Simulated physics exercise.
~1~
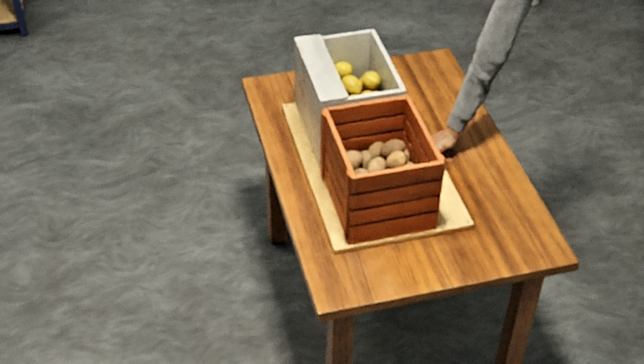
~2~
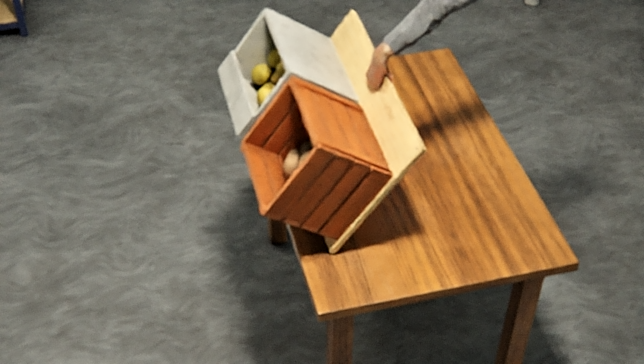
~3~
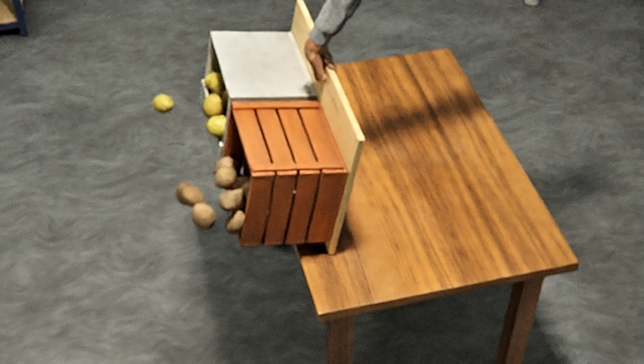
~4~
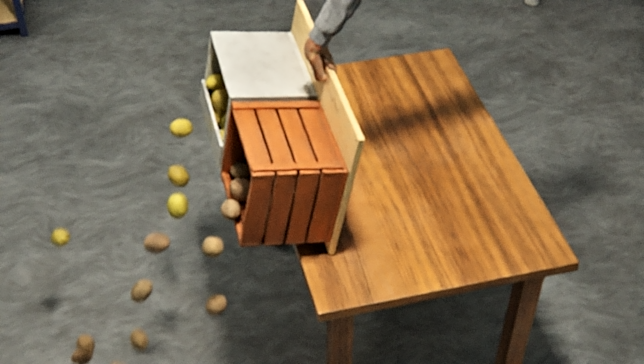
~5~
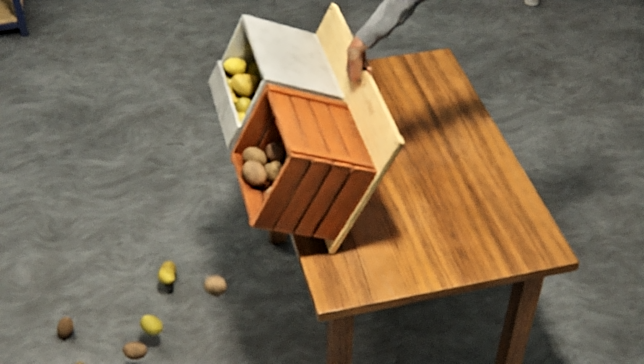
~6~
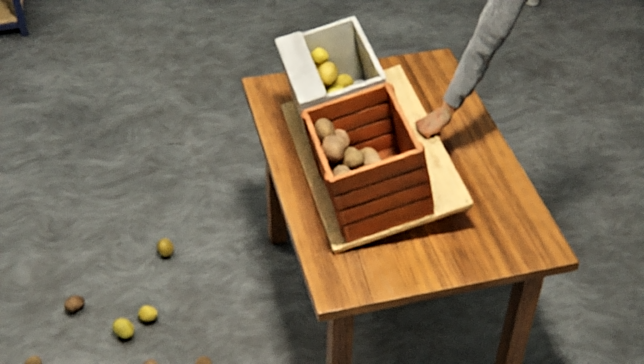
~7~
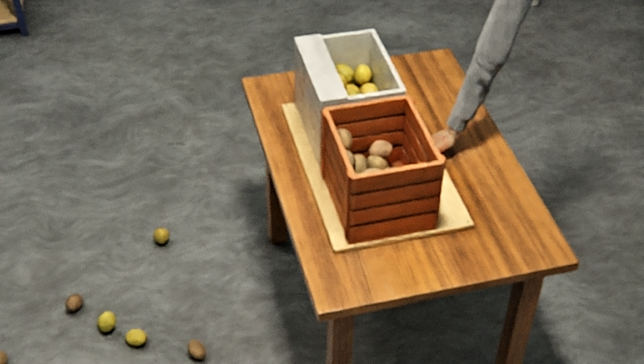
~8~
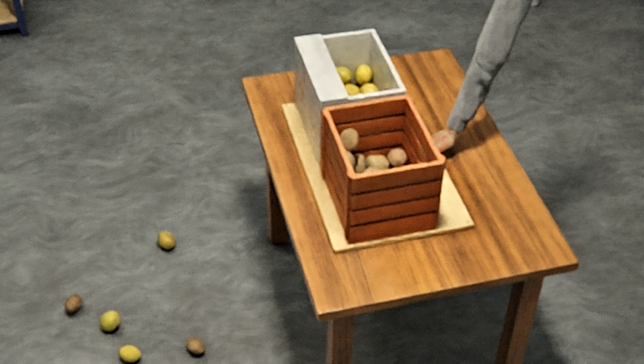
A plywood board carrying an orange slatted tote of potatoes and a partly lidded white tote of lemons rests on a wooden table, a hand at its right edge. The hand lifts that edge, tipping both totes steeply to the left while the board's left edge stays on the table. Potatoes and lemons spill from the open tops and drop past the table to the grey floor. The hand then lowers the board, and the totes swing back upright. At the end the board lies flat, with some potatoes and lemons still inside and others scattered on the floor at left.
